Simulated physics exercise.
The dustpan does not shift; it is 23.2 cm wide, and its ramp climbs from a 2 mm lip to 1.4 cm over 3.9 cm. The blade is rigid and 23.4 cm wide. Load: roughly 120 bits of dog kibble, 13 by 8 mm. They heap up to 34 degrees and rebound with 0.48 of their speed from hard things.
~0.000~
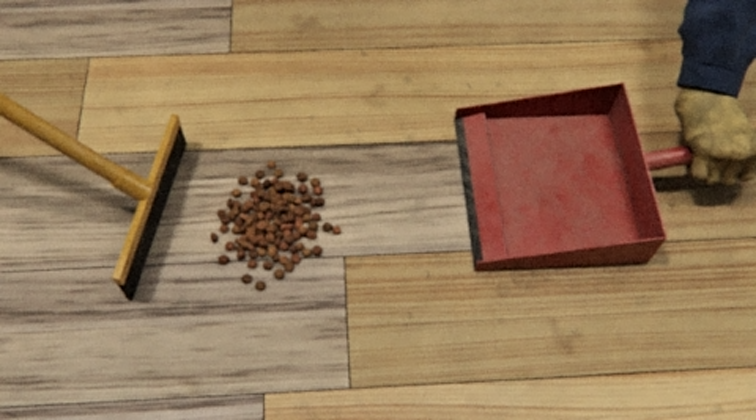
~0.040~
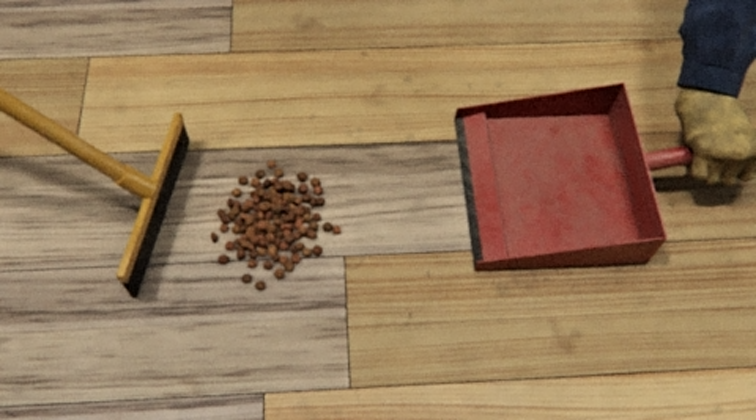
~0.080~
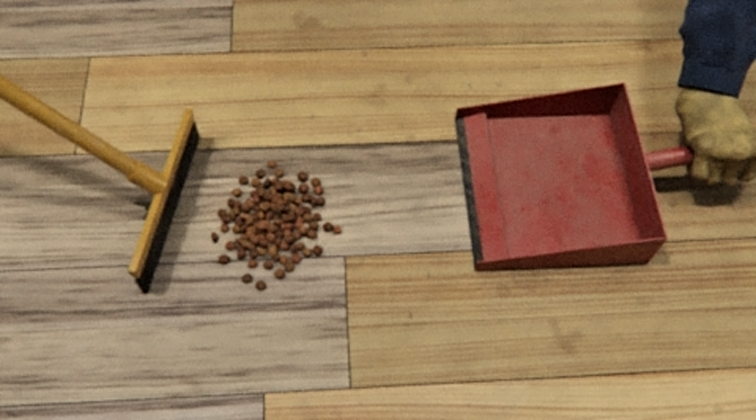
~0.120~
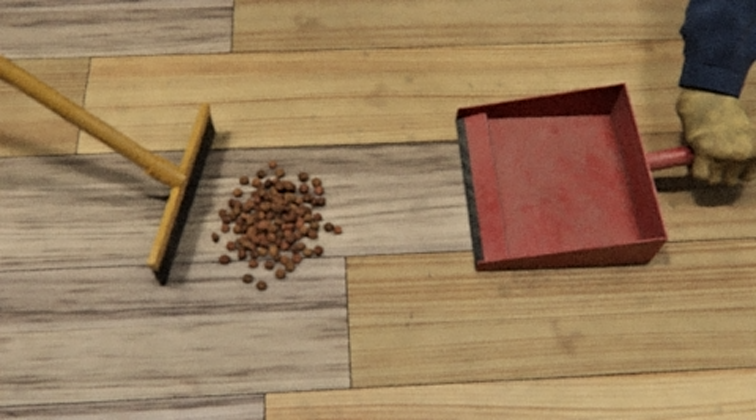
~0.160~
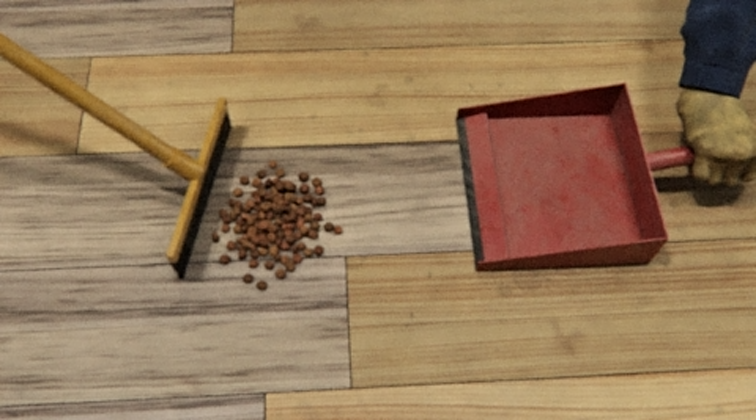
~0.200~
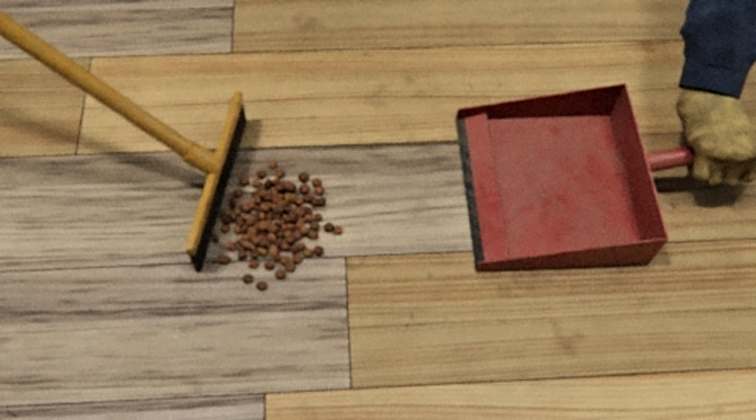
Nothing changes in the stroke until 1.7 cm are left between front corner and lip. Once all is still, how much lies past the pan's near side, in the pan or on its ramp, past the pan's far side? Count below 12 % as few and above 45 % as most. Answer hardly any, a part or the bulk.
Near side: Hardly any, pan: Hardly any, far side: Hardly any.
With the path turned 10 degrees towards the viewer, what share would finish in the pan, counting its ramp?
Then about 0 per cent.
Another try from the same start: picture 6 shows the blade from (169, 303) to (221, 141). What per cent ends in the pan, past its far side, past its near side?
Pan 0, far 0, near 65.
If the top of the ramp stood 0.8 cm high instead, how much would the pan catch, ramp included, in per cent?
It would be near 0 per cent.
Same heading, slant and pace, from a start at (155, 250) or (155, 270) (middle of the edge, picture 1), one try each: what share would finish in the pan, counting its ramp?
About 0 and 5 per cent.
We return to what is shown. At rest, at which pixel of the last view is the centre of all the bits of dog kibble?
At about (380, 218).
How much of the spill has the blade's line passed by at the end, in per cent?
Roughly 60 per cent.
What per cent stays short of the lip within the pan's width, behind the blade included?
Roughly 95 per cent.
After 0.46 s, middle of the blade 18 cm from the lip; 0 % over the lip, far side 0 %, near side 0 %.
After 0.64 s, middle of the blade 9 cm from the lip; 0 % over the lip, far side 0 %, near side 0 %.
Then, at 0.93 s, middle of the blade 4 cm from the lip; 0 % over the lip, far side 0 %, near side 0 %.
By 1.2 s all is still; near side 0 %, pan 0 %, far side 5 %, in front of the lip or behind the blade 95 %.
